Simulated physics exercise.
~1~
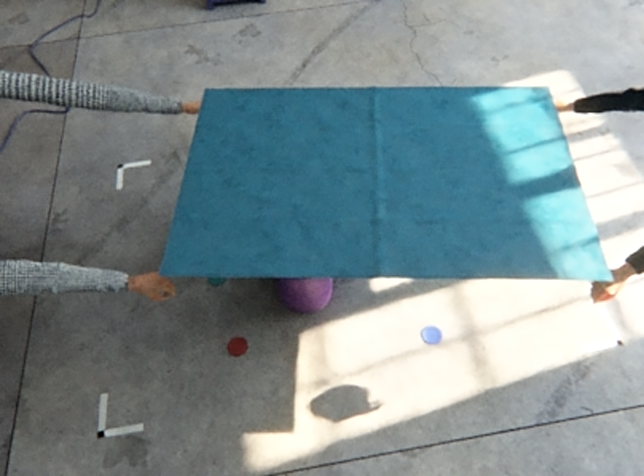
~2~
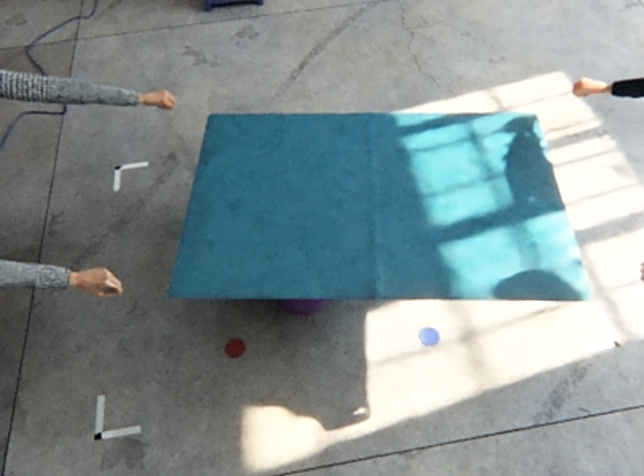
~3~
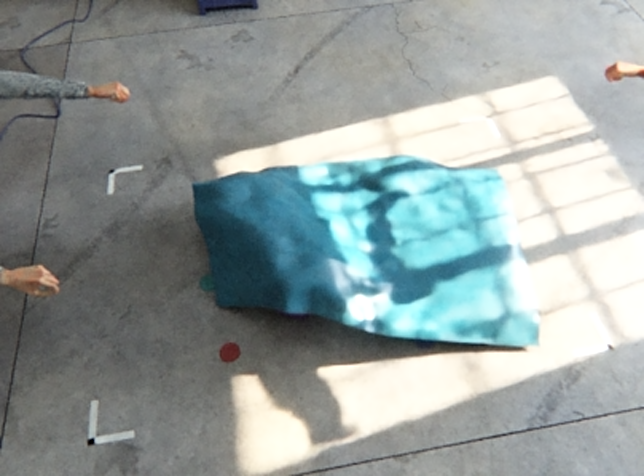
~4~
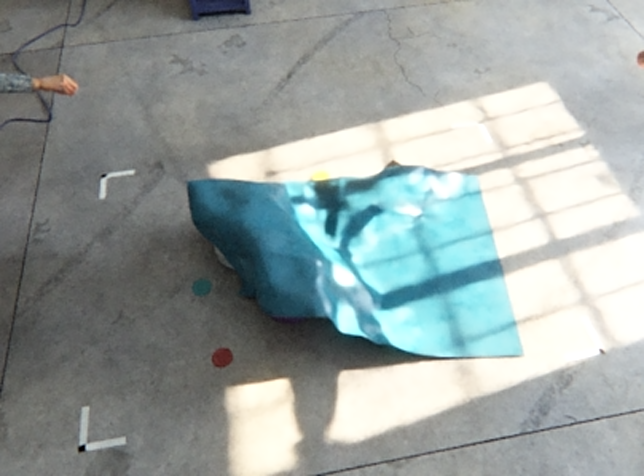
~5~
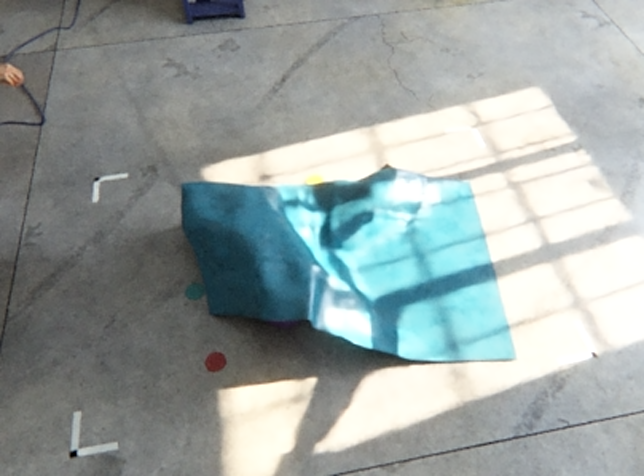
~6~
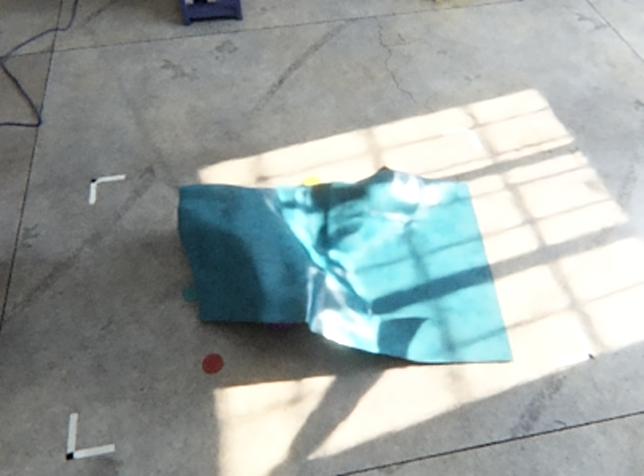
Four hands releasing a teal tarp that drops over a purple bucket and settles crumpled on a sunlit concrete floor.
